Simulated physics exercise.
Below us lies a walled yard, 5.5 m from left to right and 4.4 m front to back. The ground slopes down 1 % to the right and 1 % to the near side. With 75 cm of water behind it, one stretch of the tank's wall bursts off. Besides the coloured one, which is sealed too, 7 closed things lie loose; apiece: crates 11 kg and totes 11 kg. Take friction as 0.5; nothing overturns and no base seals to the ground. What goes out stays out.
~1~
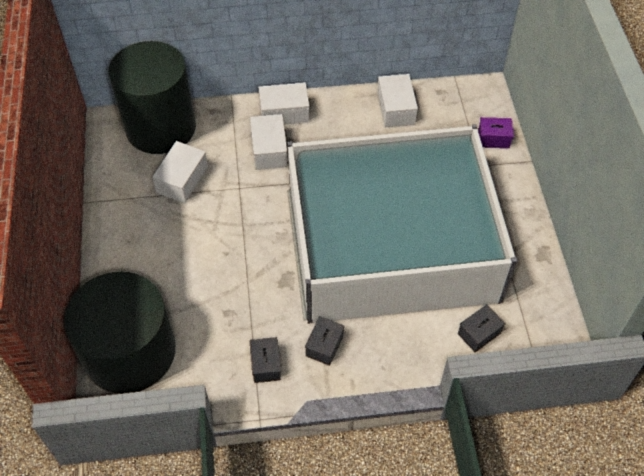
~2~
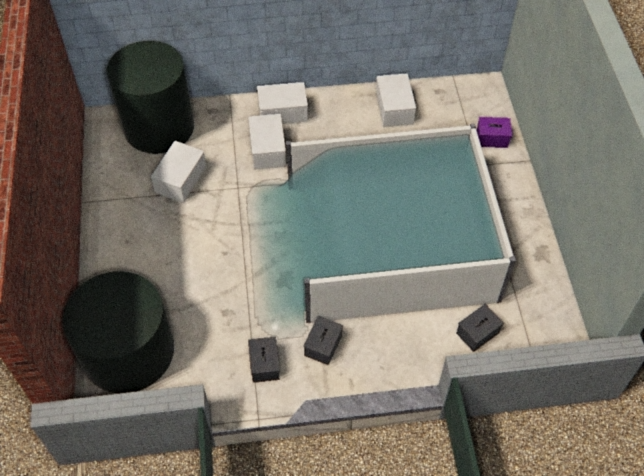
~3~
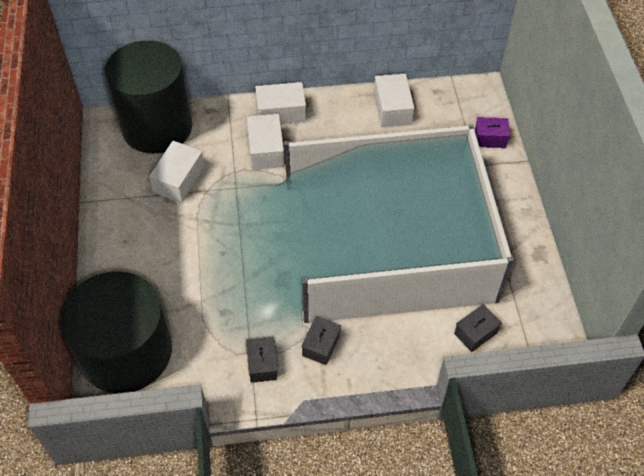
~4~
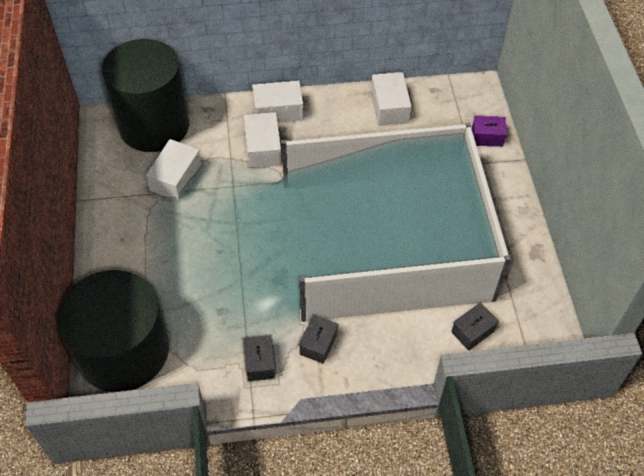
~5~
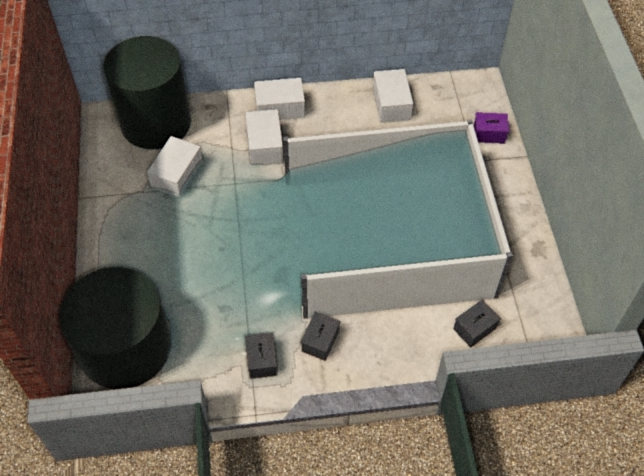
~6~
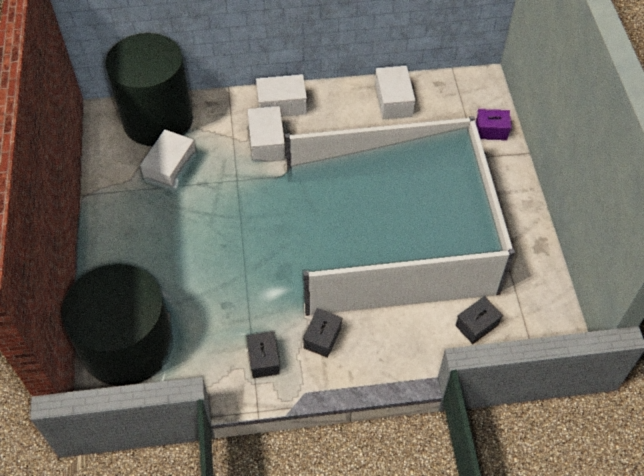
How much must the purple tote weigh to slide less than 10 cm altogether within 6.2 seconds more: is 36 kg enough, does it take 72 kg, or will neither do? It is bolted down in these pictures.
Verdict: Only the larger load is enough.
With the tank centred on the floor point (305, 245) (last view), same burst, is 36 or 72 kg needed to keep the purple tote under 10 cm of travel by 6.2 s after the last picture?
In that case only the higher weight holds it.
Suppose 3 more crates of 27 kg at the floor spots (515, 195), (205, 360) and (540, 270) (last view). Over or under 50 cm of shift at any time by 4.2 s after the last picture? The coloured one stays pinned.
In turn: Under, more, under.
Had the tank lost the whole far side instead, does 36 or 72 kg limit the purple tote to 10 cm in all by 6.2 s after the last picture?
In that case neither weight holds it.
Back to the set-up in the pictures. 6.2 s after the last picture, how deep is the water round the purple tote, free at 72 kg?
About 12 cm.
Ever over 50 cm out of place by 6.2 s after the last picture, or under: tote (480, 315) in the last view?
Answer: Under.
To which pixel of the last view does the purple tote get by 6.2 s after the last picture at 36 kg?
Near (516, 170).
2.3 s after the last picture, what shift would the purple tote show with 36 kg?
Roughly 0 cm.
Then, 0.6 s after the last picture the purple tote would be 0 cm from its start with 36 kg and 0 cm from its start with 72 kg; 0 cm of water round it then.
Then, 2.3 s after the last picture the purple tote would be 0 cm from its start with 36 kg and 0 cm from its start with 72 kg; 0 cm of water round it then.
Then, 4.2 s after the last picture the purple tote would be 10 cm from its start with 36 kg and 1 cm from its start with 72 kg; 8 cm of water round it then.
Then, 6.2 s after the last picture the purple tote would be 83 cm from its start with 36 kg and 1 cm from its start with 72 kg; 12 cm of water round it then.
